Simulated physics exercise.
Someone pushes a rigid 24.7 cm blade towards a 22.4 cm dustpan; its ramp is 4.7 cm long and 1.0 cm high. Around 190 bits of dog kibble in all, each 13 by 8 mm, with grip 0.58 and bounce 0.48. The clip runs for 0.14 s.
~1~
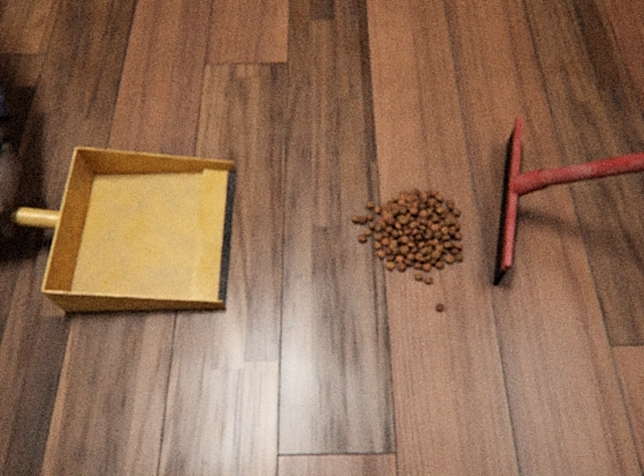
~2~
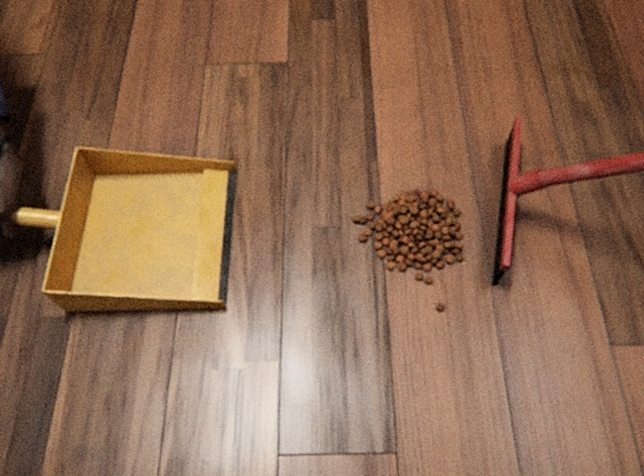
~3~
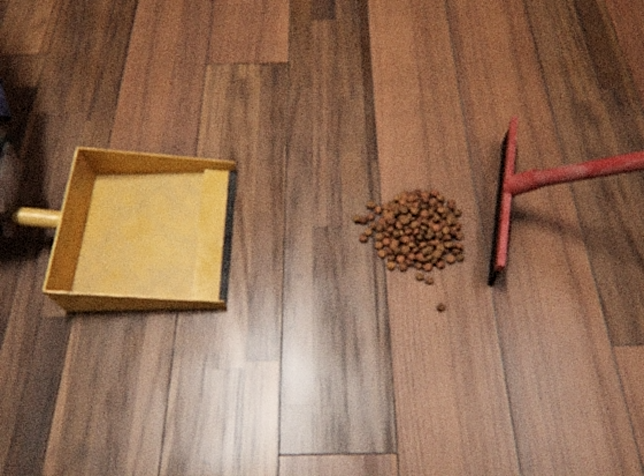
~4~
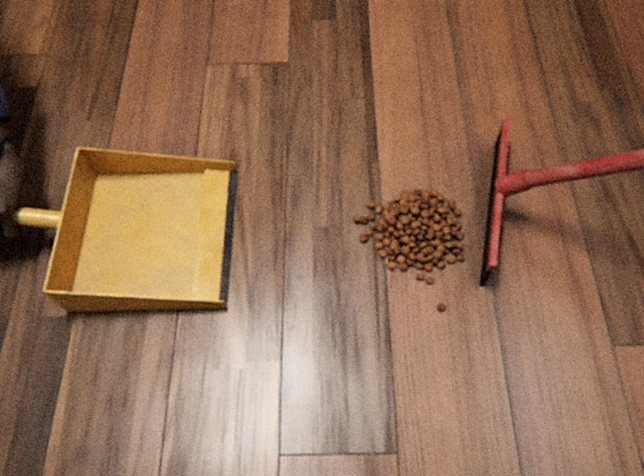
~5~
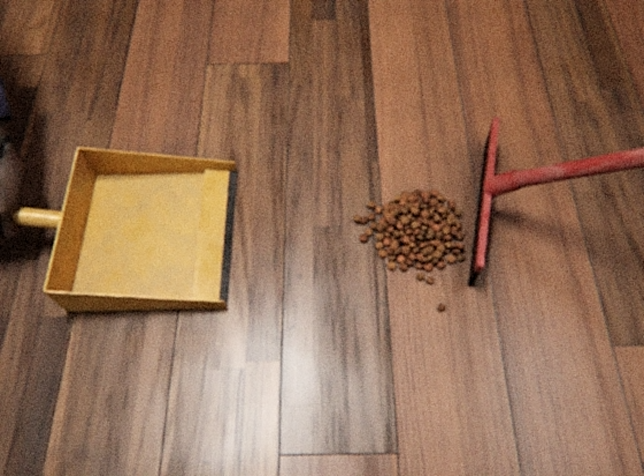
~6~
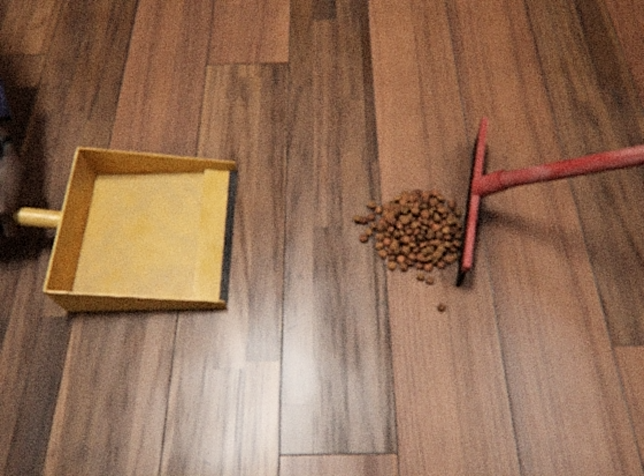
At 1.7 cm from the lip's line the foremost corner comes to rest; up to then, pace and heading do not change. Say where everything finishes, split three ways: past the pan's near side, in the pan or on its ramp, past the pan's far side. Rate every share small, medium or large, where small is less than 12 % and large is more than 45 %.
Ratings - near side: Small; pan: Medium; far side: Small.
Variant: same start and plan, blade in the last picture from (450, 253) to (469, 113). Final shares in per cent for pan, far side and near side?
Pan: 25, far side: 30, near side: 0.
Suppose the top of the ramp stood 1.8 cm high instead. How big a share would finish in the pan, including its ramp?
I'd guess close to 25 per cent.
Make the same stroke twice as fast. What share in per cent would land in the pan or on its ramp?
It would be around 50 per cent.
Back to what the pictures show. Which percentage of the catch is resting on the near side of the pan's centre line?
I'd say near 60 per cent.
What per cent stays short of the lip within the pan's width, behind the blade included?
That comes to near 65 percent.
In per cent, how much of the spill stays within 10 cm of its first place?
The figure is some 0 percent.
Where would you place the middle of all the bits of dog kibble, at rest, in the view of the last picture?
I'd say roughly (242, 221).
Then, 0.25 s after the last picture, middle of the blade 20 cm from the lip; 0 % over the lip, far side 0 %, near side 0 %.
Then, 0.41 s after the last picture, middle of the blade 10 cm from the lip; 0 % over the lip, far side 5 %, near side 0 %.
Then, 0.70 s after the last picture, middle of the blade 5 cm from the lip; 25 % over the lip, far side 10 %, near side 0 %.
In the end, near side 0 %, pan 25 %, far side 10 %, in front of the lip or behind the blade 65 %.
